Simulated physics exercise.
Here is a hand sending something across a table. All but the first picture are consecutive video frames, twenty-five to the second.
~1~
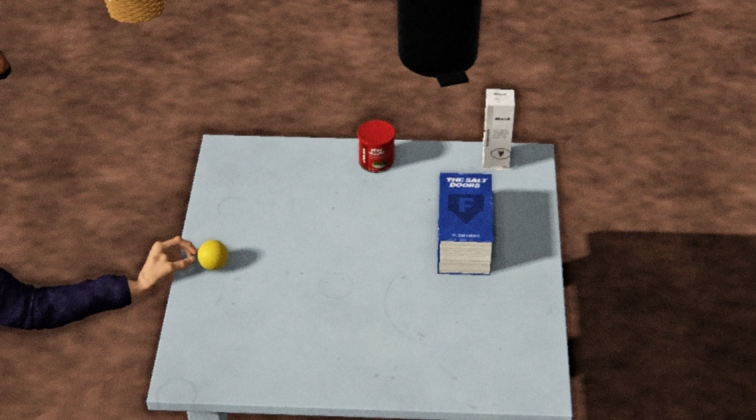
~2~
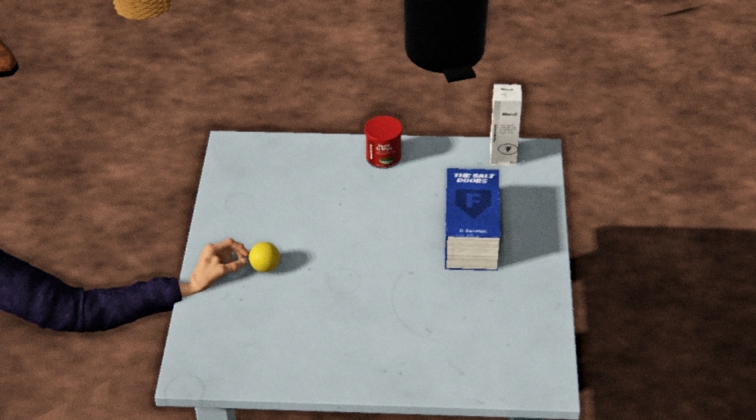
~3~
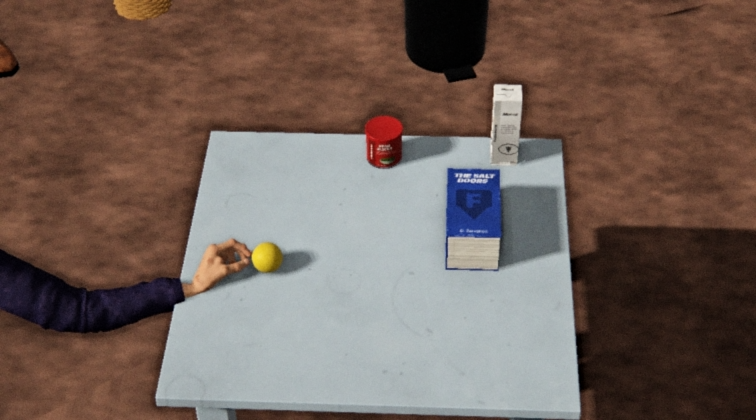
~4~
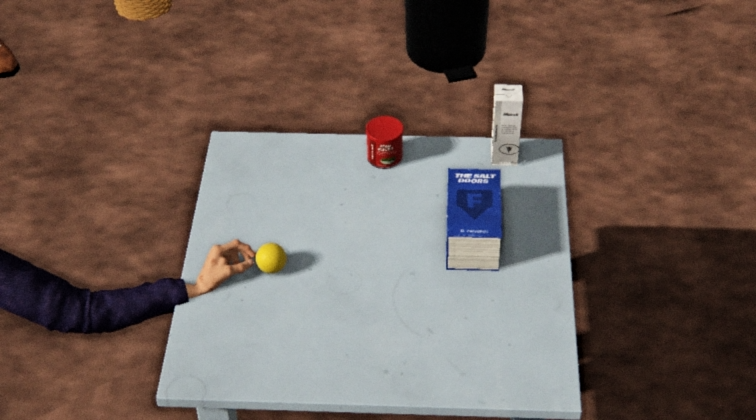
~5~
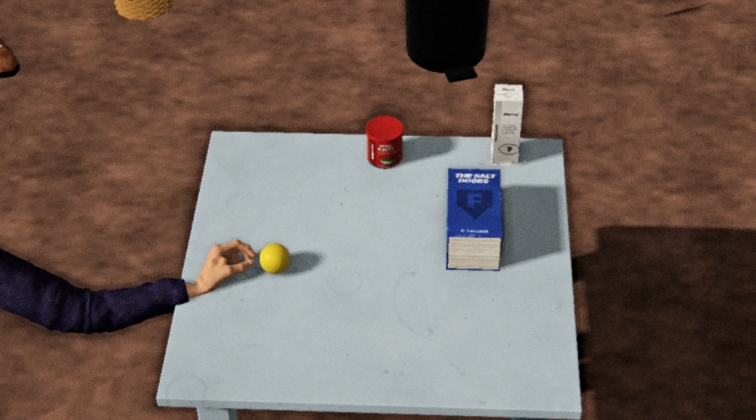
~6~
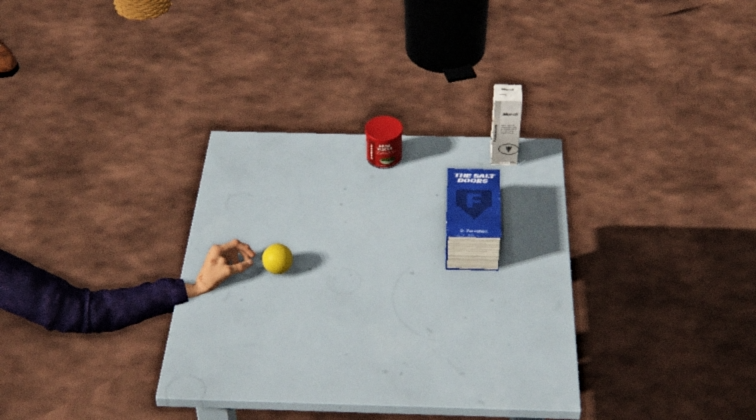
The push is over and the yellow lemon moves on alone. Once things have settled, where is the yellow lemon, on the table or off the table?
The yellow lemon remains on top.
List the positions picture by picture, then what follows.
The first picture shows under the hand; yellow lemon (213, 255).
The second picture shows under the hand; yellow lemon (265, 257).
The third picture shows under the hand; yellow lemon (268, 258).
The fourth picture shows yellow lemon (271, 258).
The fifth picture shows yellow lemon (275, 259).
The sixth picture shows yellow lemon (278, 259) moved a little.
Then, 0.30 s later than the last frame, yellow lemon moved about its own width near (302, 262).
Then, 0.70 s later than the last frame, yellow lemon moved well along near (325, 265).
Then, 1.30 s later than the last frame, yellow lemon moved well along near (345, 268).
When it is over, moved from the start, yellow lemon. End places, in pixels of the last picture, yellow lemon near (347, 268).
